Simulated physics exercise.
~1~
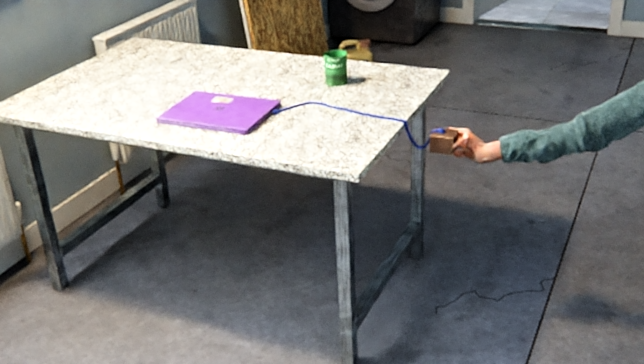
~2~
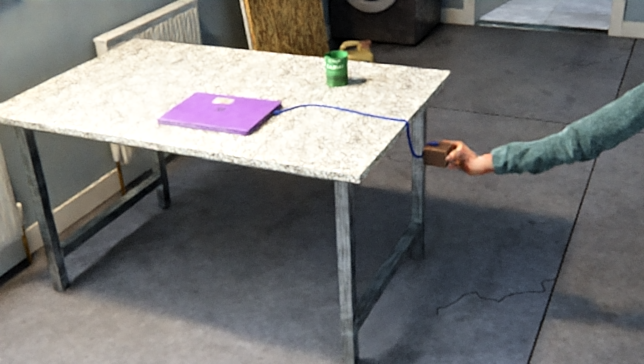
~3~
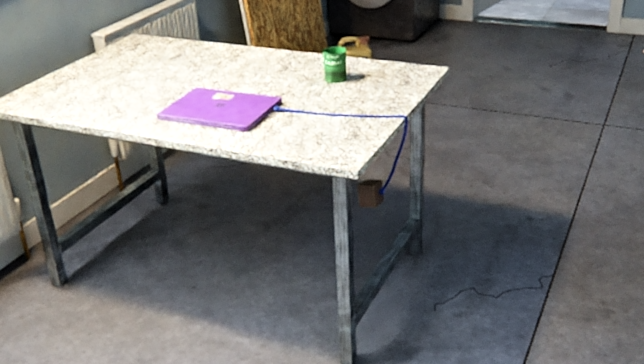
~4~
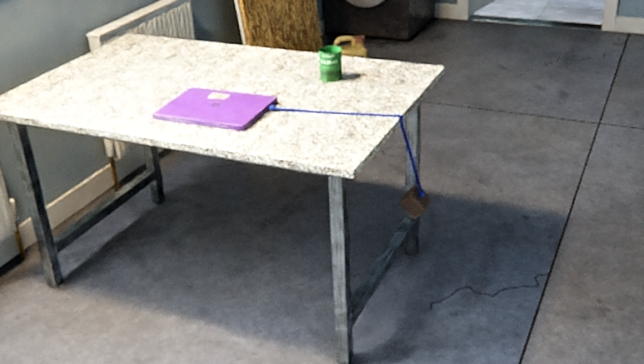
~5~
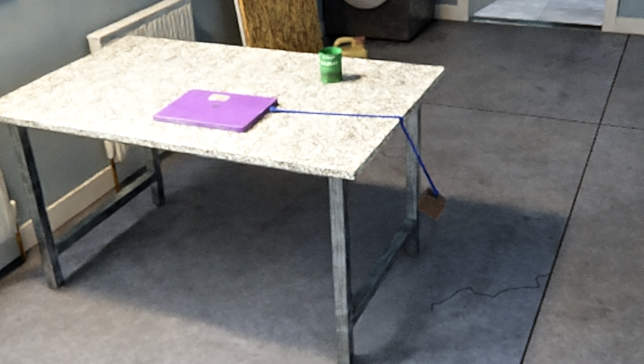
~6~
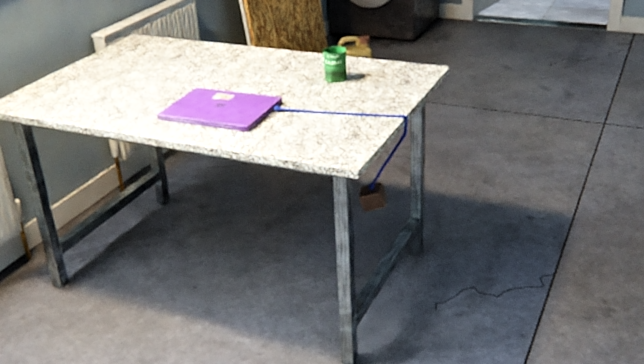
The footage shows a hand holding a brown block on a blue cord beside a table with a purple laptop and green cup. The hand lets go and withdraws, and the block drops and swings from the table edge, still dangling as the laptop and cup stay put.
